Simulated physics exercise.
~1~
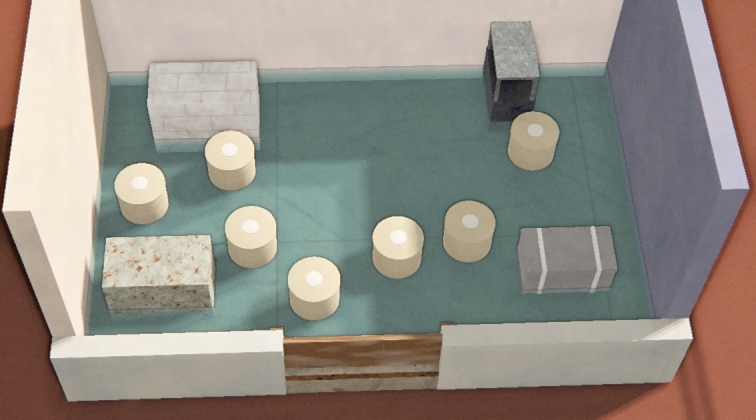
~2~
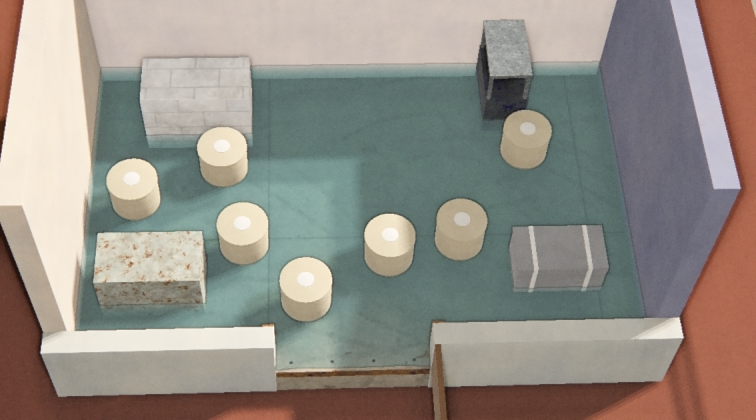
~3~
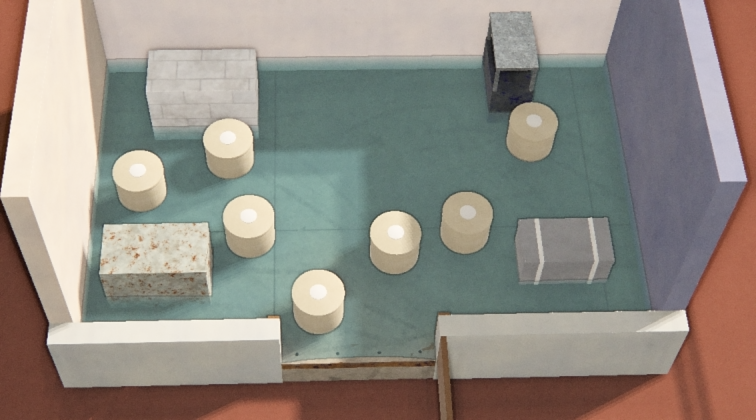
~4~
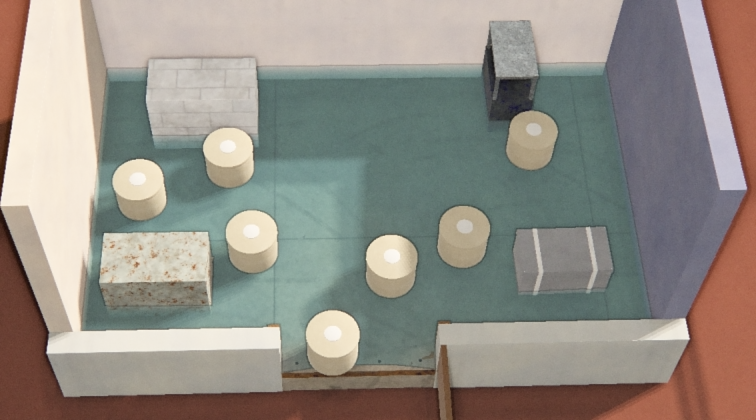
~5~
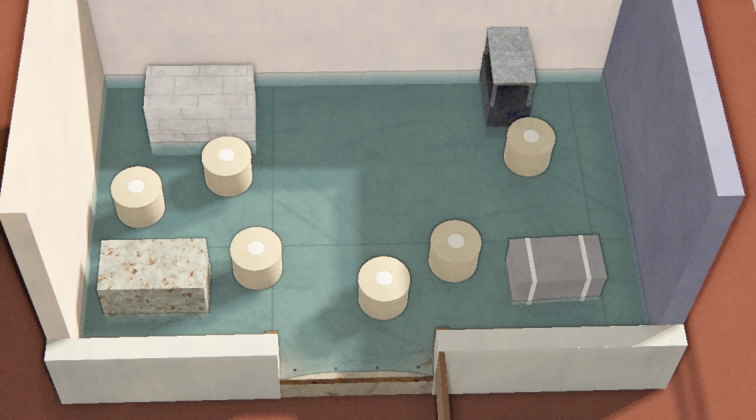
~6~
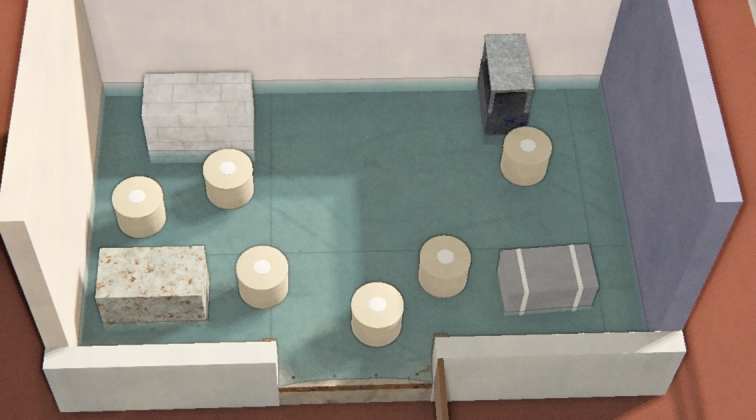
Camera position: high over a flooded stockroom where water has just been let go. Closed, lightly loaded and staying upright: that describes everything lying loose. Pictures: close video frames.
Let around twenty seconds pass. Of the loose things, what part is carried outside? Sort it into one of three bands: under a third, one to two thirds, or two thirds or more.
It falls in the top band, two thirds or more.
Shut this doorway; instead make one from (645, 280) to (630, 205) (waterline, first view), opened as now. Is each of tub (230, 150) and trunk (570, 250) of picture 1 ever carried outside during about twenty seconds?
Going in order, the first is remaining and the second is lost through the gap.
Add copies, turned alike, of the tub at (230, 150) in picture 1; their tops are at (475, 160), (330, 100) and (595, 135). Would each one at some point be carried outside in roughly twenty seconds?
Outcome for each, listed in order: Leaves, leaves, does not leave.
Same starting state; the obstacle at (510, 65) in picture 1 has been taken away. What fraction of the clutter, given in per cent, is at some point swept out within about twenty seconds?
Close to 90 %.
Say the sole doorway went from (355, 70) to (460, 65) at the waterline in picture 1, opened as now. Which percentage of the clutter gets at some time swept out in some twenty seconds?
Close to 50 percent.
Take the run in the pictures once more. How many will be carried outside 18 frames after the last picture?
Tally: 5.
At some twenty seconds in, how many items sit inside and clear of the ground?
Tally at that point: 2.
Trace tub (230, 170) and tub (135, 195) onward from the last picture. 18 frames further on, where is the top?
Approximately (276, 248) for one, (184, 232) for the other.
A moment on, 2 of 8 are out; 6 afloat.
Next, 5 of 8 are out; 3 afloat.
Later, 6 of 8 are out; 2 afloat.
In the end, 6 of 8 are out; 2 afloat.
